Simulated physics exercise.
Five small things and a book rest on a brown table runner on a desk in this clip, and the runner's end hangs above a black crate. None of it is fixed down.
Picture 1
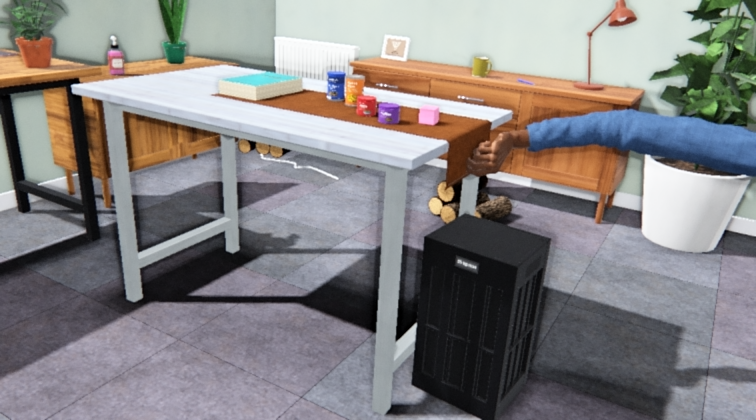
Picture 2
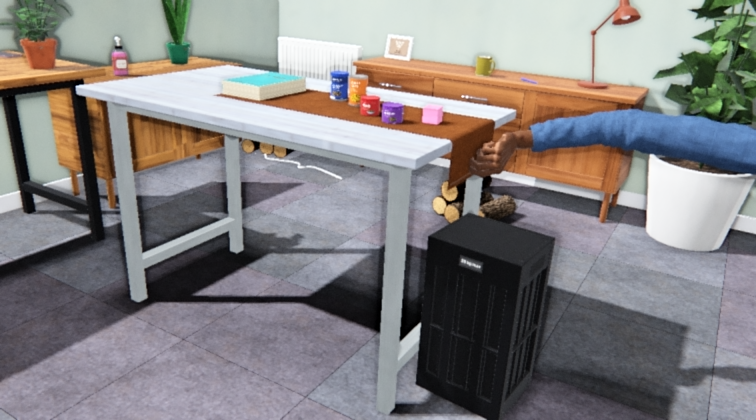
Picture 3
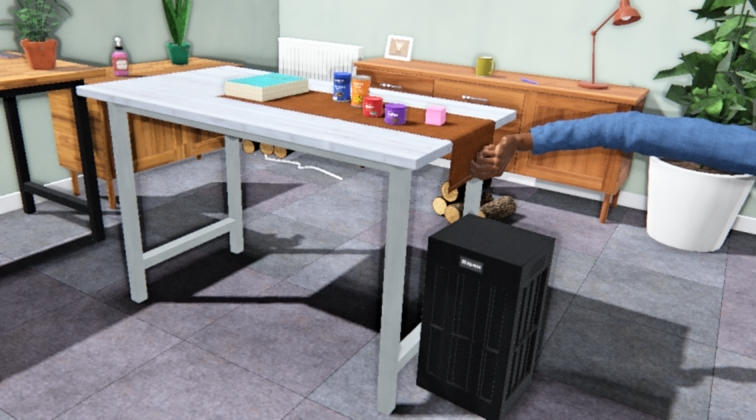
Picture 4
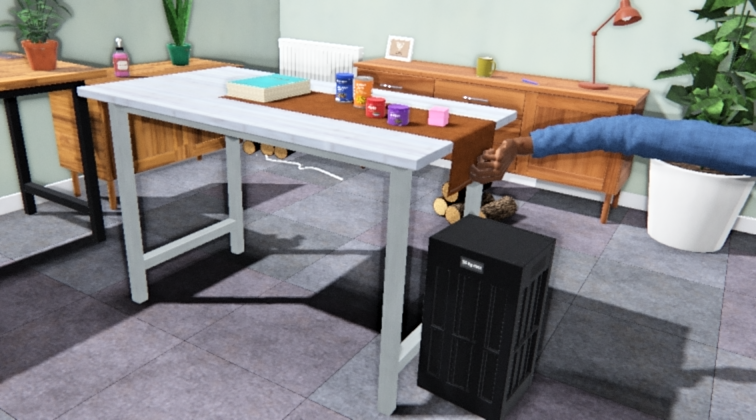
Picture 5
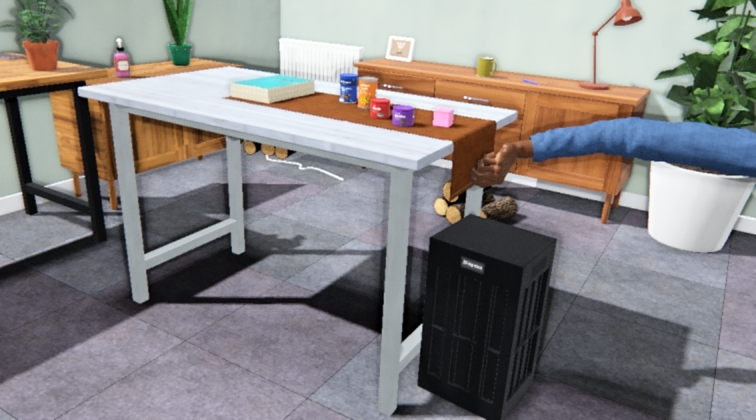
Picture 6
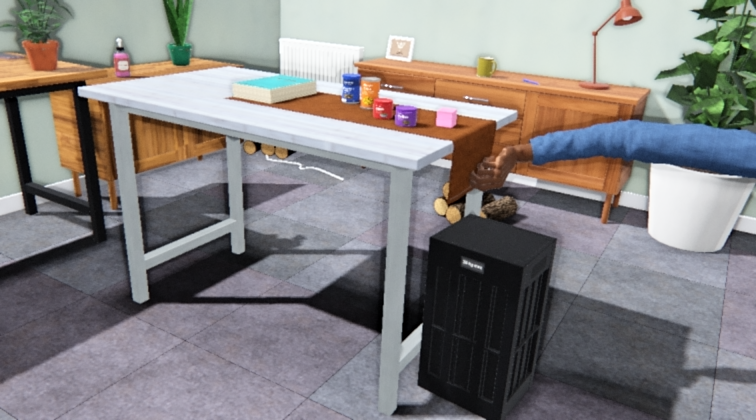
An arm in a blue sleeve reaches in from the right and grips the end of a brown runner on a white-topped desk, seen from slightly above in a tiled room. A book, blue and orange cans, red and purple pots and a pink cube sit on it, above a black crate. The hand draws the runner slightly down, the items shifting right, after a tiny early view shift.
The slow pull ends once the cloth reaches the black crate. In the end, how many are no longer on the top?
Off the top: One.
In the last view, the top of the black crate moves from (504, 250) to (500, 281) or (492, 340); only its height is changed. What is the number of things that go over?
First case 2, second case 4.
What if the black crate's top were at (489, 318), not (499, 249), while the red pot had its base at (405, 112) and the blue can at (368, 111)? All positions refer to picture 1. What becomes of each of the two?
The red pot? Lost. The blue can? Lost.
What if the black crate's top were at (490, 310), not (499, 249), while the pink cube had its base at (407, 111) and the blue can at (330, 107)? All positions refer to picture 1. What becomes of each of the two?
Pink cube is gone, blue can stays.
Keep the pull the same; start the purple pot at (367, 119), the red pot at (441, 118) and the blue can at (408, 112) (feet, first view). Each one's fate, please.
As for the purple pot, it holds its spot; the red pot, it leaves the top; the blue can, it holds its spot.
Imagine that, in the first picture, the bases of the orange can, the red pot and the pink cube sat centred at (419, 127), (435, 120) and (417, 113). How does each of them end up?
Fate of the orange can: It goes; fate of the red pot: It goes; fate of the pink cube: It stays.
Early on, hem near (470, 208); all still up.
Midway, hem on the crate; pink cube gone.
Finally, hem on the crate; pink cube gone. The desk loses one.
